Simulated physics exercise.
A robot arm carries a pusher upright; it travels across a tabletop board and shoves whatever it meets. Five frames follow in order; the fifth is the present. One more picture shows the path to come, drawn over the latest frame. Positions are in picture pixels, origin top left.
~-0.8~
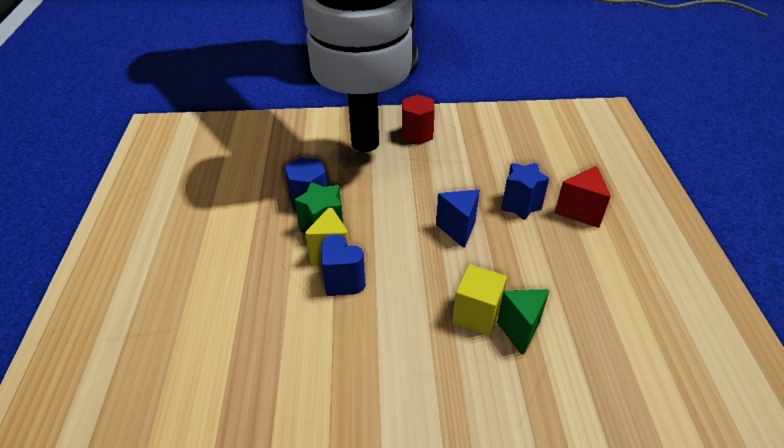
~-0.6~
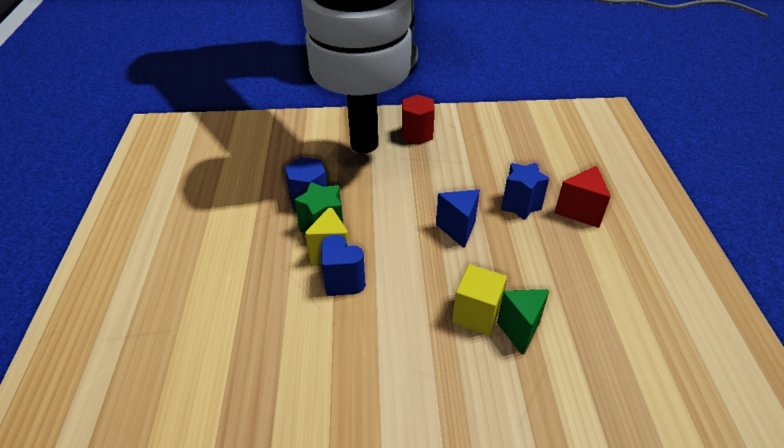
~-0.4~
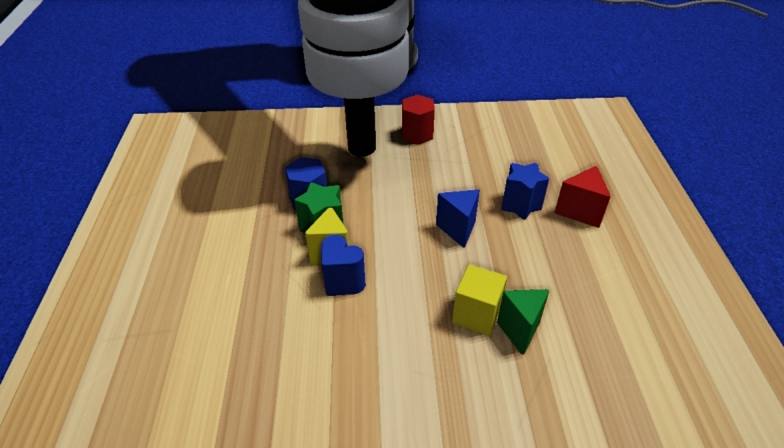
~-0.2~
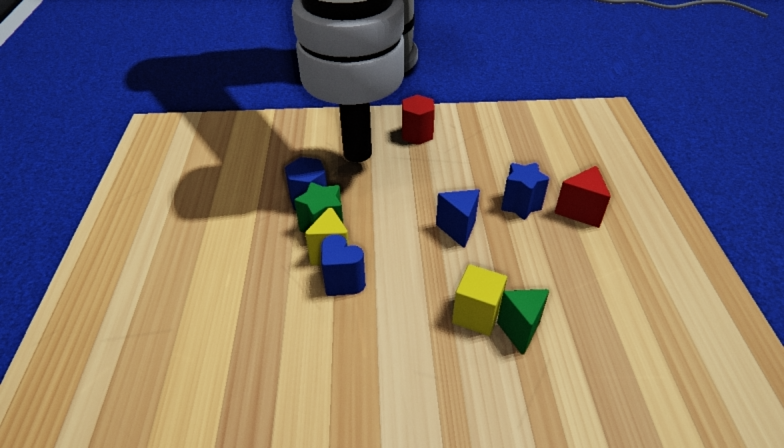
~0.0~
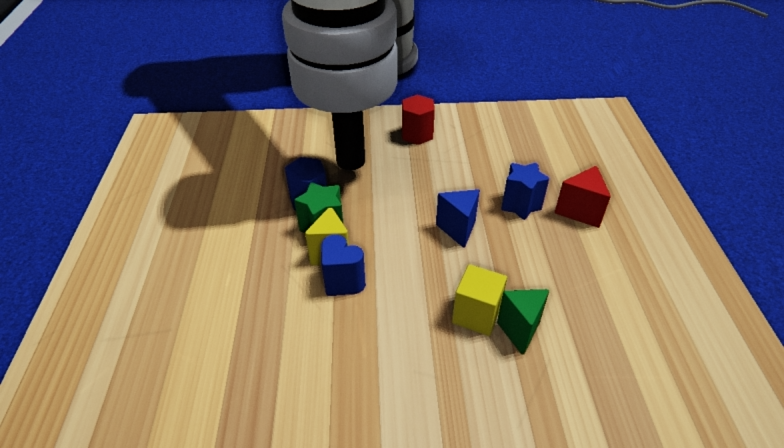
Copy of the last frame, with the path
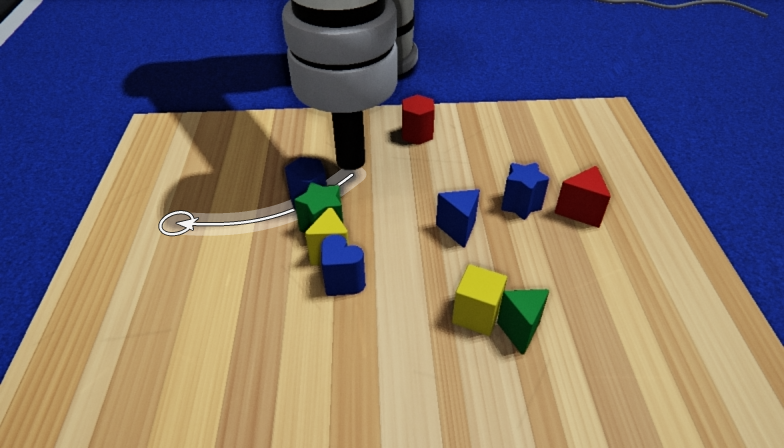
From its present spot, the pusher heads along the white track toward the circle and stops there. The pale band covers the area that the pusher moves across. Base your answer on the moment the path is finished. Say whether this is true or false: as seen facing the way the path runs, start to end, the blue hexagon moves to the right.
That claim is false.
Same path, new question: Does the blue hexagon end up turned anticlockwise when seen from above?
Final answer: Yes.
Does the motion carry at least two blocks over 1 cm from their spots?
No, I don't think so.
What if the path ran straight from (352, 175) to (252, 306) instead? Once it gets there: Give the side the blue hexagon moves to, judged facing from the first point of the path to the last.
It's pushed right.
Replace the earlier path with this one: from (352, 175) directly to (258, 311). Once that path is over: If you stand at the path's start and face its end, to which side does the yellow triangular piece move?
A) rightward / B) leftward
The answer is B.
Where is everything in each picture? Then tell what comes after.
The first frame shows lower end of the pusher at (365, 144), tops of blocks, blue hexagon at (305, 169), green star at (320, 197).
The second frame shows pusher at (365, 145), blocks as before.
The third frame shows pusher at (362, 149), blocks as before.
The fourth frame shows pusher at (358, 154), blocks as before.
The fifth frame shows pusher at (351, 162), blue hexagon at (305, 169), green star at (320, 197).
The drawn path runs from (352, 175) through (305, 205) and (242, 222) to (177, 223).
The first path, step by step. One third of the way, pusher at (303, 192); blue hexagon at (268, 189).
Two thirds of the way, pusher at (238, 209); blue hexagon at (218, 216), turned 70° anticlockwise.
At the end, pusher at (171, 210); blue hexagon at (214, 218), turned 80° anticlockwise; green star not moved.
